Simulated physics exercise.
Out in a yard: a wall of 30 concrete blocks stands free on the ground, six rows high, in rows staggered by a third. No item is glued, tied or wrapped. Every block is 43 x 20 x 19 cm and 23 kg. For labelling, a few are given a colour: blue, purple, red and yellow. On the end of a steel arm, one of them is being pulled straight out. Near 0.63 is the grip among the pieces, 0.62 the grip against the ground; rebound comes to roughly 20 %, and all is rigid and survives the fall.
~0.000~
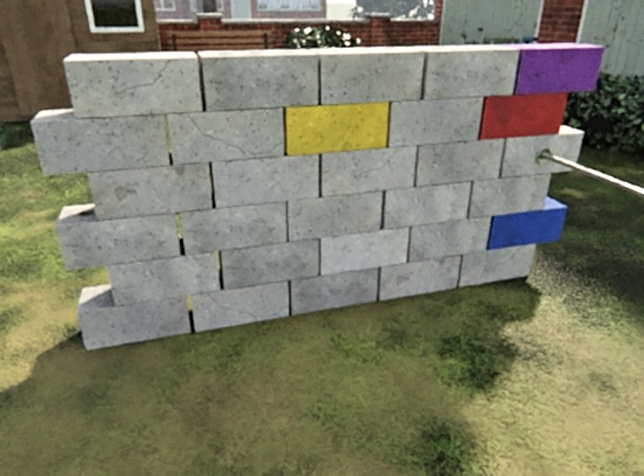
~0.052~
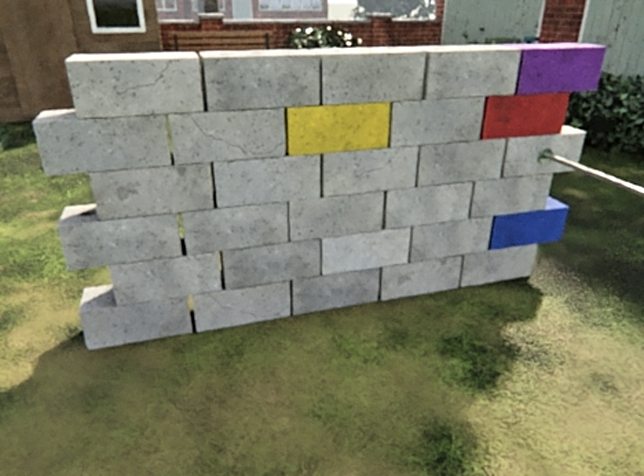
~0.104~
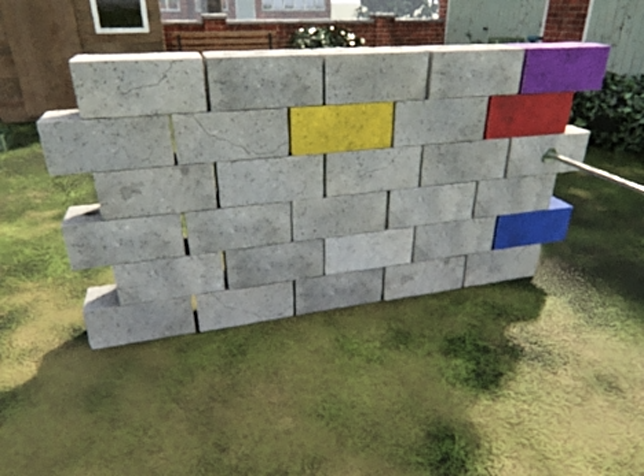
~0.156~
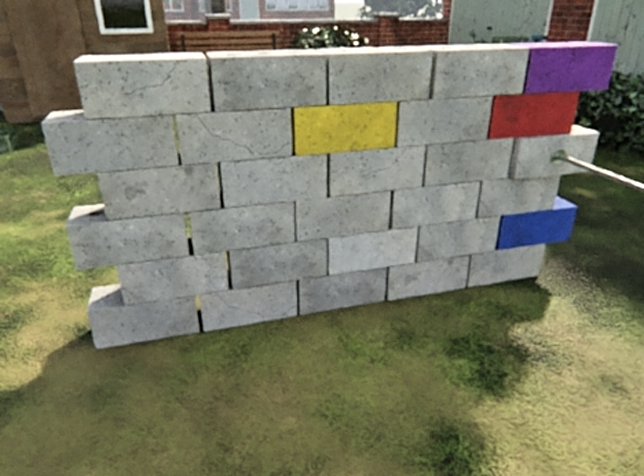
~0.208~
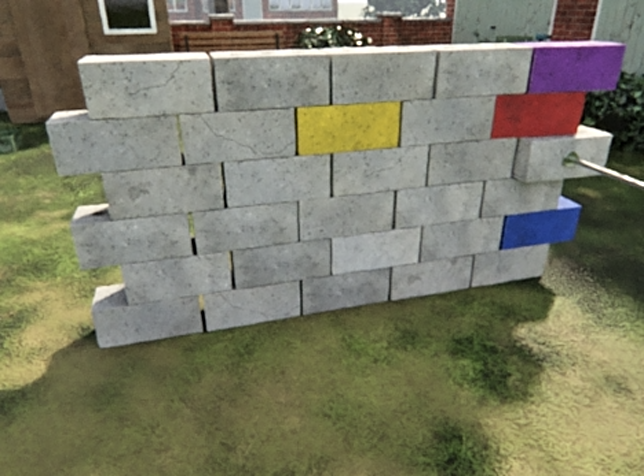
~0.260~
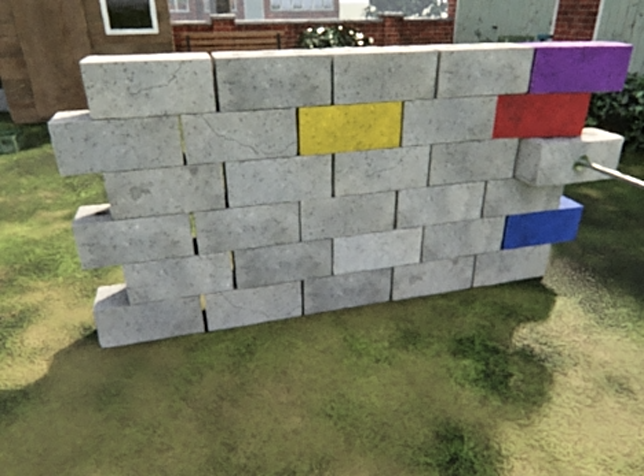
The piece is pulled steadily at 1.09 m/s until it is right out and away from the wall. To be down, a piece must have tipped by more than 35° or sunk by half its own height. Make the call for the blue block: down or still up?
My call: Still up.
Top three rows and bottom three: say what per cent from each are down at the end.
Top: 10%, bottom: 0%.
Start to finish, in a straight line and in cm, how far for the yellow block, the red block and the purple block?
About: Yellow 0, red 100, purple 120.
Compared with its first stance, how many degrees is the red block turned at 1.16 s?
I'd put it at roughly 80 degrees away from its starting angle.
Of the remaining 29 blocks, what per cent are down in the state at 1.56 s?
5 percent by then.
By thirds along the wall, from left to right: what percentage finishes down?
Left third 0 per cent, middle 0 per cent, right 20 per cent.
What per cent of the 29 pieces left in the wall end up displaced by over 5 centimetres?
Shifted share: 5 %.
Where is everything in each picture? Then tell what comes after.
In the first frame (each place is the centre of the face we see best; the camera pans a little), pulled block (523, 148) not yet moving; blue block (528, 228); red block (525, 116); yellow block (339, 129); the others all in place.
In the second frame, pulled block (525, 148) not yet moving; blue block (530, 229).
In the third frame, pulled block (529, 148) 3 mm out; blue block (534, 228).
In the fourth frame, pulled block (537, 149) 31 mm out; blue block (538, 229).
In the fifth frame, pulled block (549, 152) 9 cm out; blue block (542, 228); purple block (578, 69) moved 27 mm; 2 have shifted.
In the sixth frame, pulled block (559, 155) 14 cm out; blue block (543, 228); purple block (582, 69) moved 53 mm; red block (541, 116) moved 30 mm; 2 have shifted.
By 0.40 s, none of the 29 other blocks down, 2 disturbed; blue block unmoved; red block moved 8 cm.
By 0.70 s, none of the 29 other blocks down, 3 disturbed; blue block unmoved; purple block tilted 15°, 7 cm lower.
By 1.16 s, 2 of the 29 other blocks down; blue block unmoved; purple block on its side.
When it is over (2.1 s), 2 of the 29 other blocks down; blue block unmoved; red block on its side; purple block on its side. In pixels of the last frame, middles, blue block near (531, 221), red block near (538, 325).
